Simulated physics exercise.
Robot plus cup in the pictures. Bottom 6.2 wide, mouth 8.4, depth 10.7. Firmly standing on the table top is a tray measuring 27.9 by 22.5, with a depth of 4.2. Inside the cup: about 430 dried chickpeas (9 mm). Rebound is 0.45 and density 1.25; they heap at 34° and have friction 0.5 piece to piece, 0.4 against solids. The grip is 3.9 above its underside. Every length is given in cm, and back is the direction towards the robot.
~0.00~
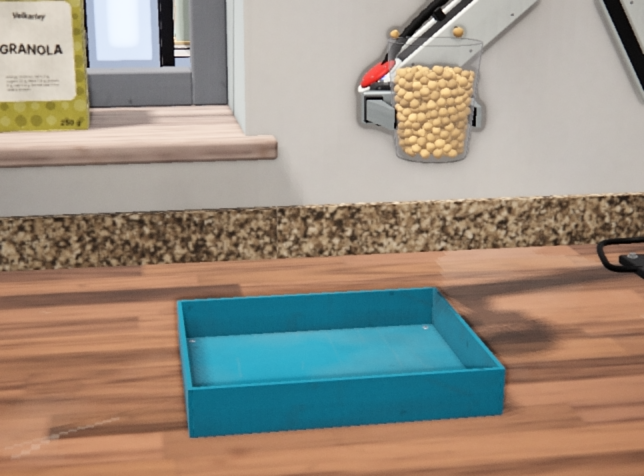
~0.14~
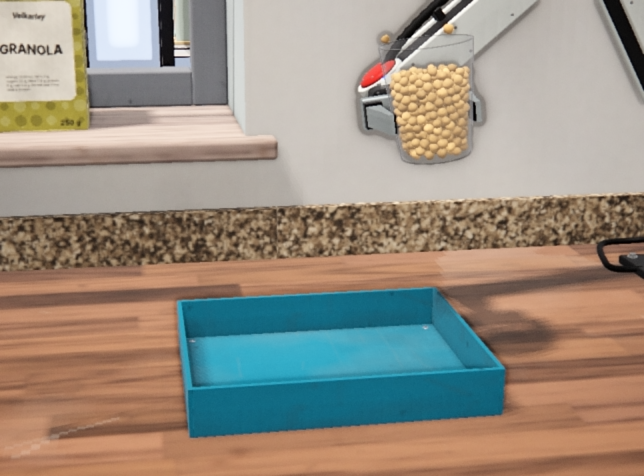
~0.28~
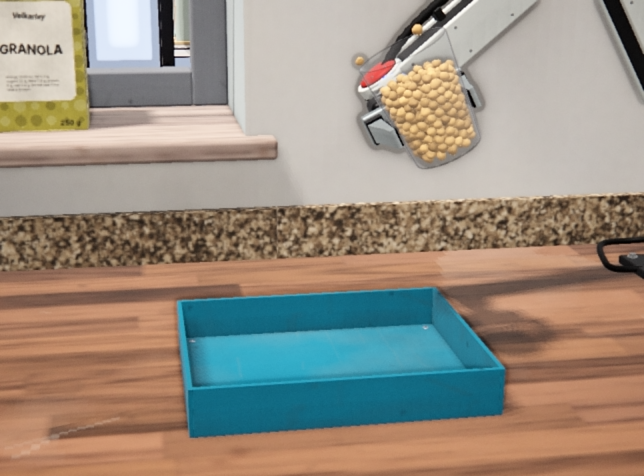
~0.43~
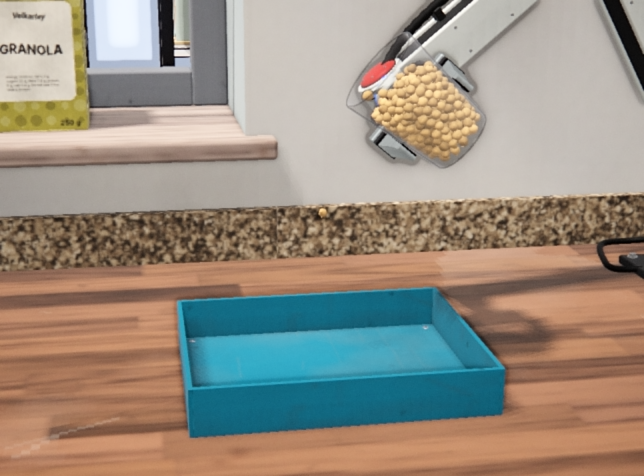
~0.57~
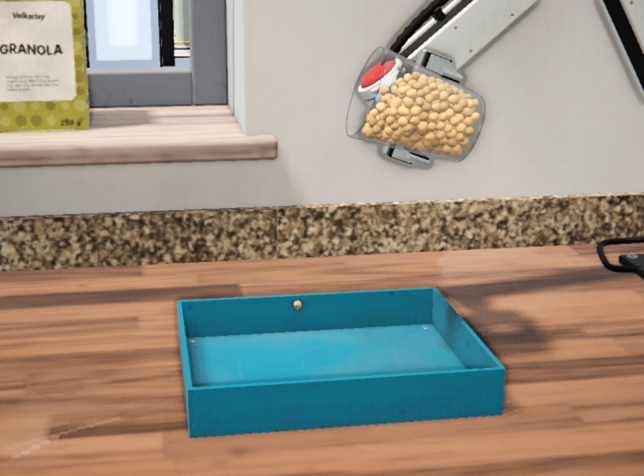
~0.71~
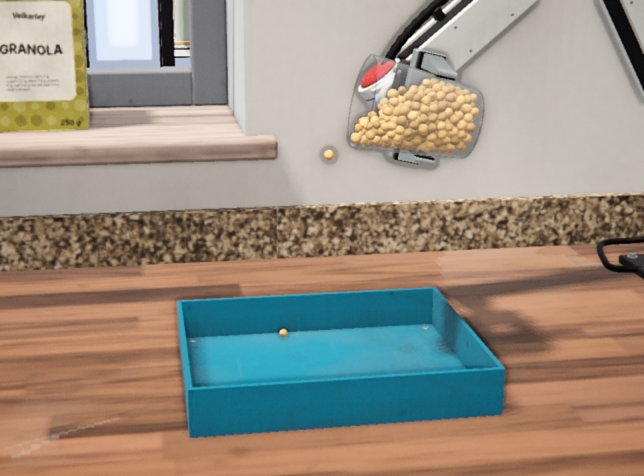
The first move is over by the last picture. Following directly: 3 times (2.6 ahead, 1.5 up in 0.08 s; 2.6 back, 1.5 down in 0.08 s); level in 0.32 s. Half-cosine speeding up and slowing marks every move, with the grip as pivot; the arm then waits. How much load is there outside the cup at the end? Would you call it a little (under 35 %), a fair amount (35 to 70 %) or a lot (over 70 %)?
I would call it a lot, over 70 %.
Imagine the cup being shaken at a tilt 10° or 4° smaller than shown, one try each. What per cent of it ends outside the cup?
It would be around 55 and 70 per cent.
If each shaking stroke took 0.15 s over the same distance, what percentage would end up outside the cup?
Roughly 45 in a hundred.
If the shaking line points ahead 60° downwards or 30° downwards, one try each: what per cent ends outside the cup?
Estimates, in order: 25 % then 40 %.
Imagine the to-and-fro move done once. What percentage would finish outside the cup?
60 per cent.
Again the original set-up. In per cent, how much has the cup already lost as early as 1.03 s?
About 65 per cent so far.
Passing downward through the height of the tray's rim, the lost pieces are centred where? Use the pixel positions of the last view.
Their middle sits near (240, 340).
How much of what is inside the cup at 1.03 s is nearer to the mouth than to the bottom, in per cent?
Something like 80 percent sits in that half.
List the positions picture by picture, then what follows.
In the first frame, cup middle at (433, 101), level; upper third of the load around (433, 84), from x 395 to 470, top at y 30; 433 in the cup.
In the second frame, cup middle at (431, 101), tilted 7° forward; upper third of the load around (432, 84), from x 385 to 465, top at y 30.
In the third frame, cup middle at (426, 103), tilted 27° forward; upper third of the load around (429, 87), from x 360 to 470, top at y 30; 432 in the cup, 1 in flight or on a rim.
In the fourth frame, cup middle at (421, 107), tilted 50° forward; upper third of the load around (423, 92), from x 320 to 475, top at y 65; 432 in the cup, 1 in flight or on a rim.
In the fifth frame, cup middle at (419, 111), tilted 70° forward; upper third of the load around (423, 97), from x 295 to 475, top at y 75; 432 in the cup, 1 in the tray.
In the sixth frame, cup middle at (418, 113), tilted 77° forward; upper third of the load around (429, 101), from x 285 to 475, top at y 85; 431 in the cup, 1 in the tray, 1 in flight or on a rim.
After 1.03 s, tilted 77° forward, highest piece 26 above the table; 183 in the tray, 147 in the cup, 103 in flight or on a rim.
After 1.35 s, tilted 39° forward, highest piece 29 above the table; 348 in the tray, 69 in the cup, 10 on the table or floor, 6 in flight or on a rim.
After 1.71 s, level, highest piece 25 above the table; 353 in the tray, 69 in the cup, 11 on the table or floor.
After 2.76 s, level, highest piece 25 above the table; 353 in the tray, 69 in the cup, 11 on the table or floor.
At rest, 353 in the tray, 69 in the cup, 11 on the table or floor. That is 84 % outside the cup.
